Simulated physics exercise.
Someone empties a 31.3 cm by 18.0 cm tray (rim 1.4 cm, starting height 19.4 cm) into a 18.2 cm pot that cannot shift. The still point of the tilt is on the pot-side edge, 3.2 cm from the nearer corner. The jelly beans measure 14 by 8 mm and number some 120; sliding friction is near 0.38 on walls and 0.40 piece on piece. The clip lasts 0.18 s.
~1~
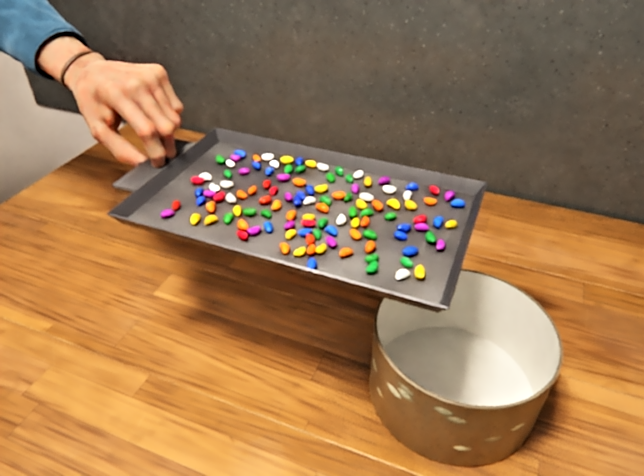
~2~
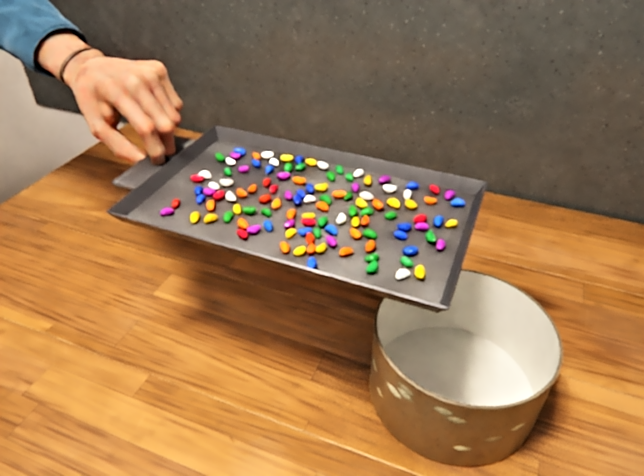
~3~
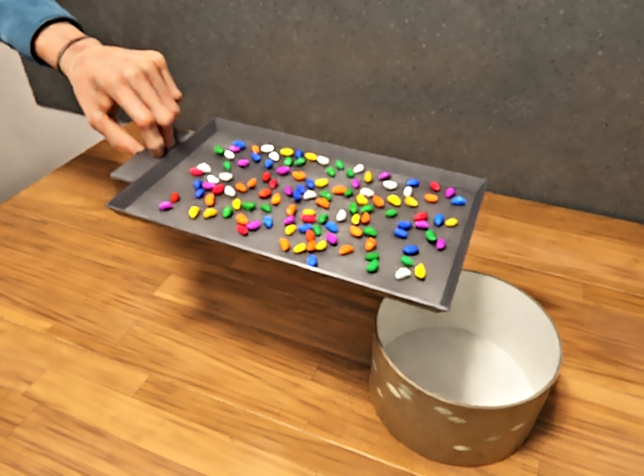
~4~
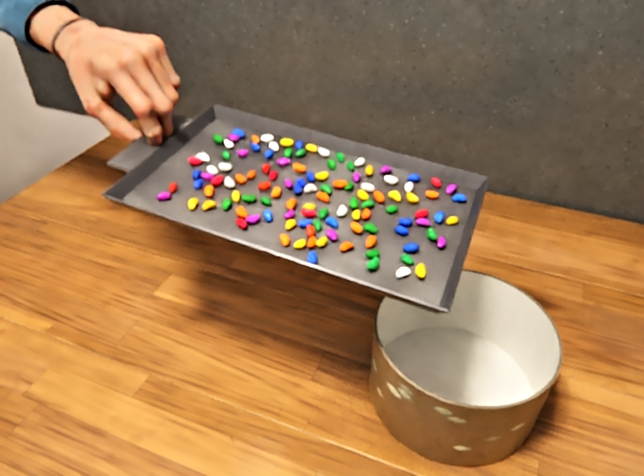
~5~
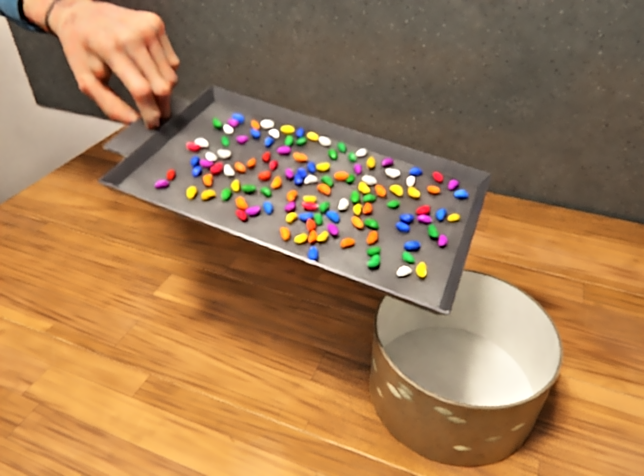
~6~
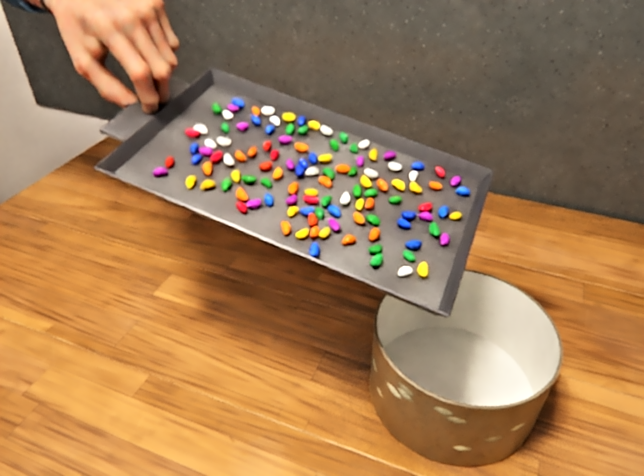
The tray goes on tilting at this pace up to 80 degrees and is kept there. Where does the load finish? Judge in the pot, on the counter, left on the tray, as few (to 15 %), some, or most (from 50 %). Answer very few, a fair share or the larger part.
In the pot: A fair share; on the counter: The larger part; left on the tray: Very few.
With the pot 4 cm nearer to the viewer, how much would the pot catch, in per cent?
It would be near 80 per cent.
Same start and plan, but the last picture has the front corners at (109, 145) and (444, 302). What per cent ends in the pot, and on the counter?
Pot 70, counter 30.
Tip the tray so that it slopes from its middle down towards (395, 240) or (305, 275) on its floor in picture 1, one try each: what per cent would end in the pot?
About 70 and 5 per cent.
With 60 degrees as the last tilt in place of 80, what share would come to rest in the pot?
It would be near 20 per cent.
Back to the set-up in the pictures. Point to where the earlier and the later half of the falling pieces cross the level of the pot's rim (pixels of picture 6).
At about (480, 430), then at (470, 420).
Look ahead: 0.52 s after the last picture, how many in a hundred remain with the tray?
Roughly 45 per cent.
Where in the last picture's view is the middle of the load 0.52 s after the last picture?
Around (467, 331).
Then, 0.31 s after the last picture, tilt 46 degrees; the tray holds 100 %, the pot 0 %.
Then, 0.52 s after the last picture, tilt 68 degrees; the tray holds 45 %, the pot 0 %.
Then, 0.85 s after the last picture, tilt 80 degrees; the tray holds 0 %, the pot 25 %.
In the end, pot 25 %, counter 75 %, tray 0 %.
